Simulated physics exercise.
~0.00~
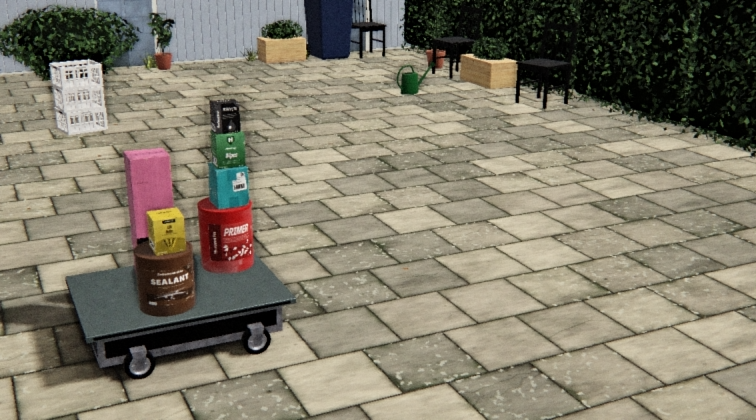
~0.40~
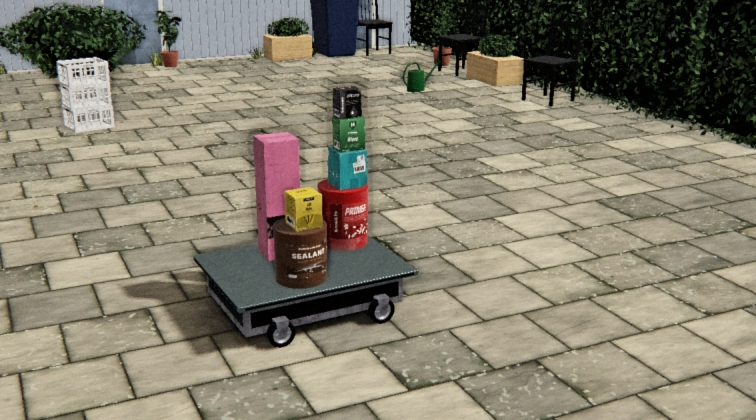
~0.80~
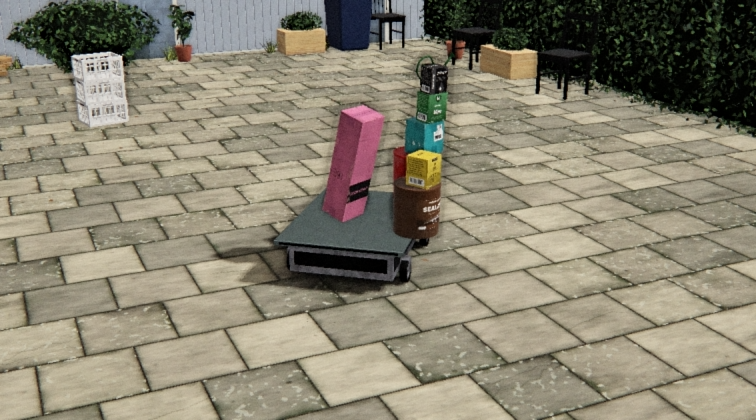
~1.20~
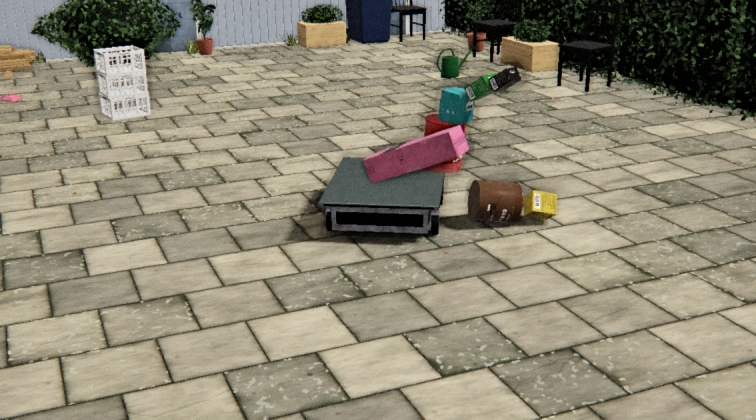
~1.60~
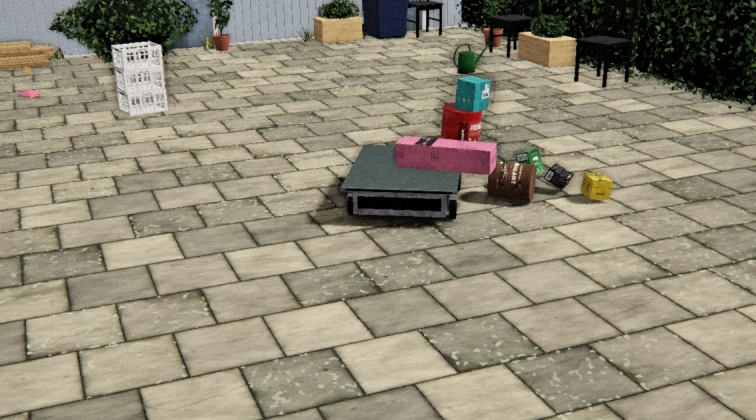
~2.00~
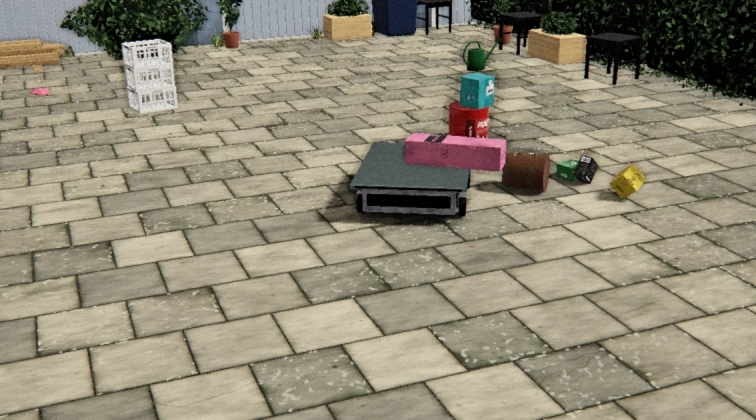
The footage shows a flat cart carrying stacked boxes and pails rightward across a paved yard, then turning as the load shifts and topples. It stops with the pink box lying across its edge, while the brown pail and the yellow, black and green boxes lie scattered on the paving.
